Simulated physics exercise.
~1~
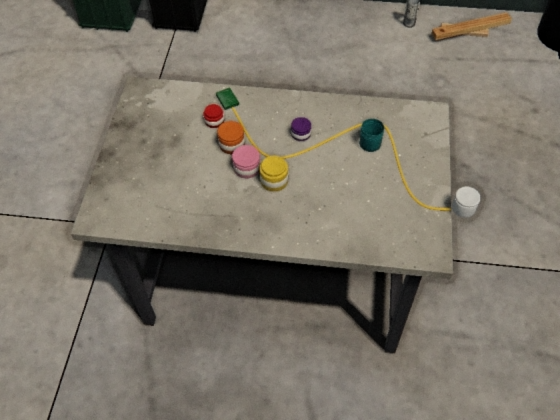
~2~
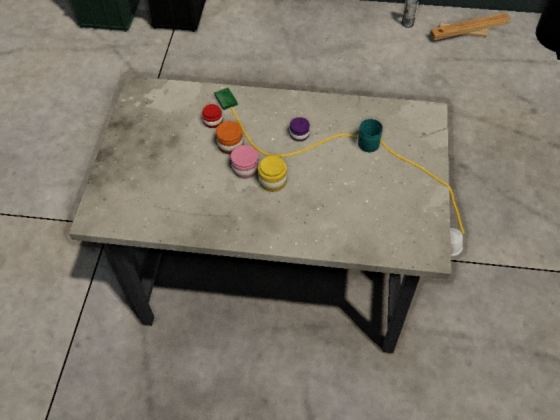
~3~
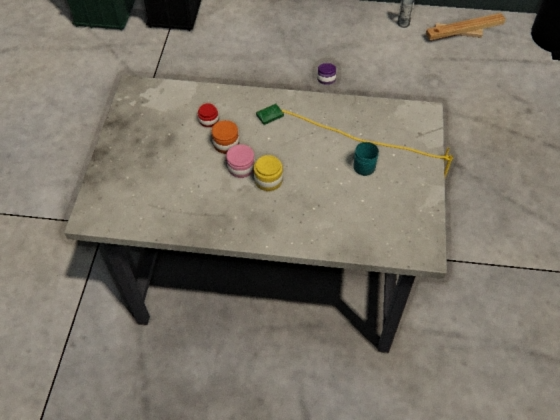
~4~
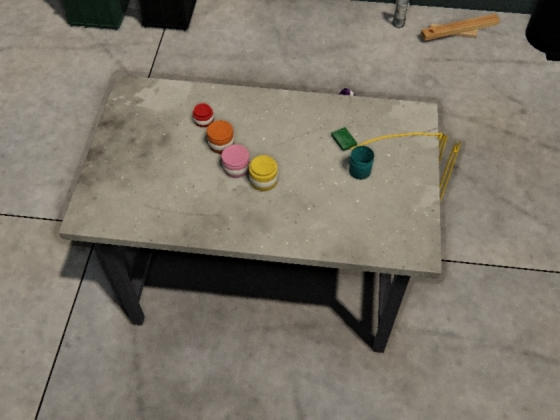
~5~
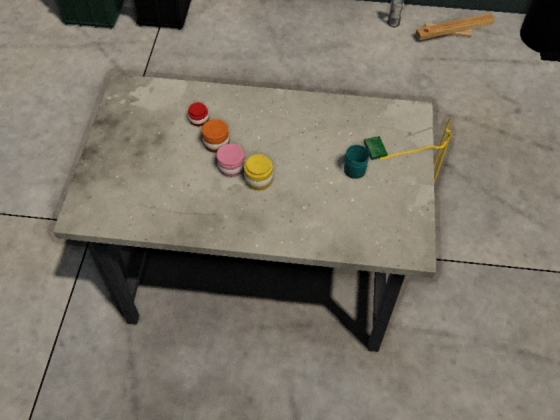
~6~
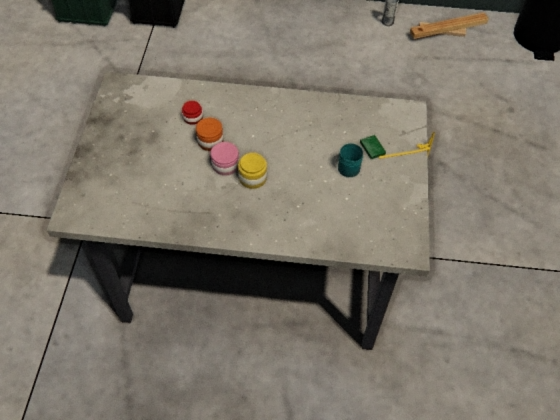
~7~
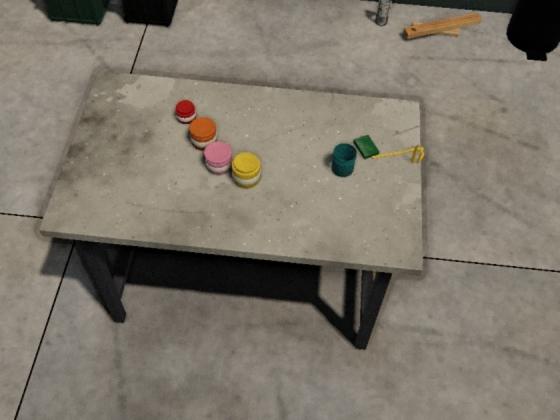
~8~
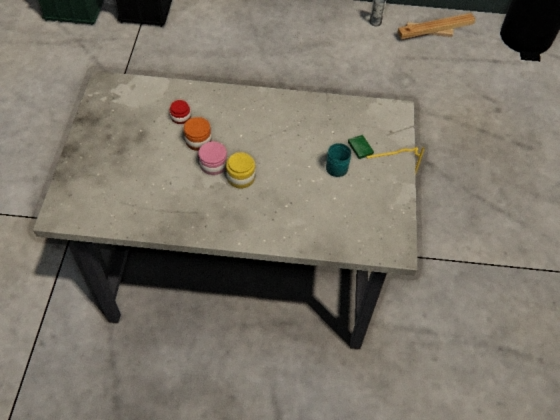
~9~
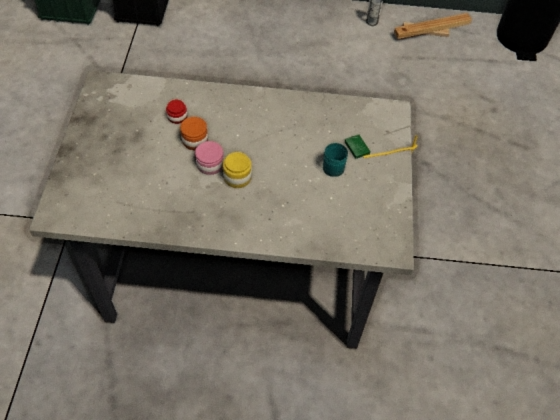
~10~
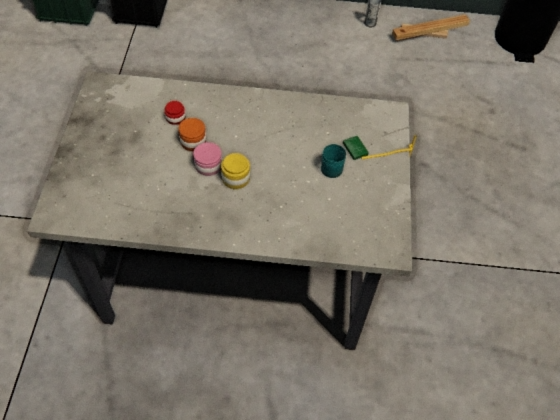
At first, a white speaker hangs just off the right edge of a grey workbench, joined by a yellow cable to a green phone among colourful jars, tins, a purple canister and a teal cup. The speaker drops lower and the cable draws straighter. Then the phone slides right, while the purple canister moves off the far edge and the teal cup shifts slightly toward the viewer. The speaker disappears from view as the phone continues toward the cup. Finally, the phone rests beside the upright cup, still on top, with the cable reaching the right edge.
